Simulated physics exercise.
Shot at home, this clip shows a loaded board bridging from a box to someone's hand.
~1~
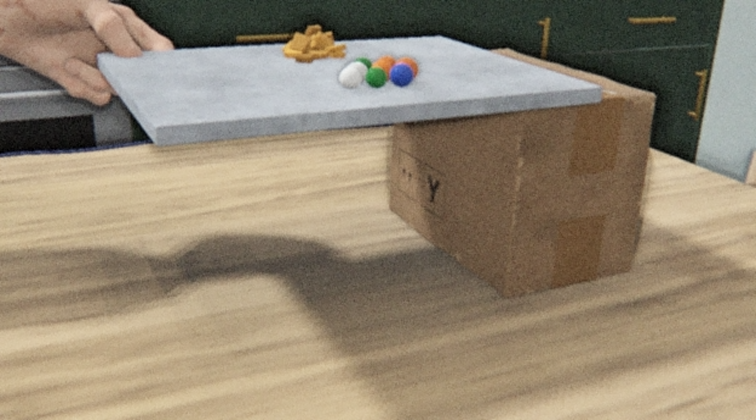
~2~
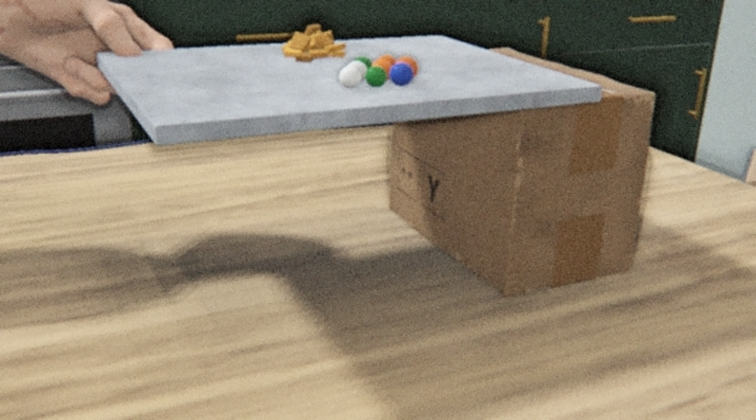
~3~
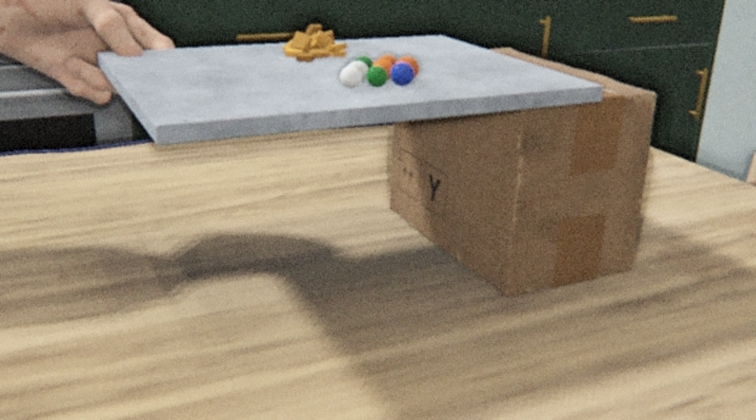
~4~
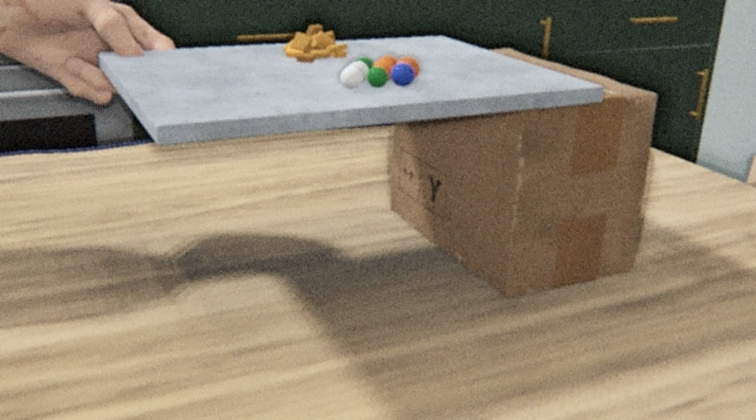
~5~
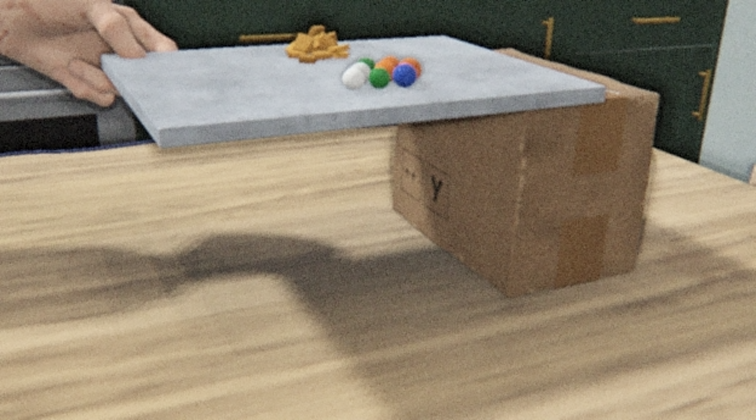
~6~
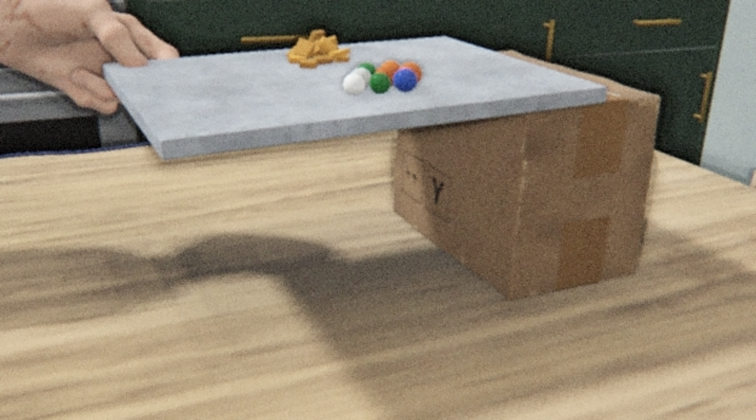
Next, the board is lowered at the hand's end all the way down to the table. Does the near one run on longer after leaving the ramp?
I expect the one closer to us will go farther.
Then, 0.34 s past the last view, board sloping at 12°; front batch all still on the board; back batch all still on the board.
Then, 0.76 s past the last view, board sloping at 27°; front batch mostly less than half a board's length out; back batch all still on the board.
Then, 1.22 s past the last view, board resting at 37°; front batch mostly up to a board's length out; back batch mostly at the foot of the board.
Finally, board resting at 37°; front batch mostly more than two board lengths out, about half gone off the table; back batch mostly at the foot of the board; the front batch has gone farther.
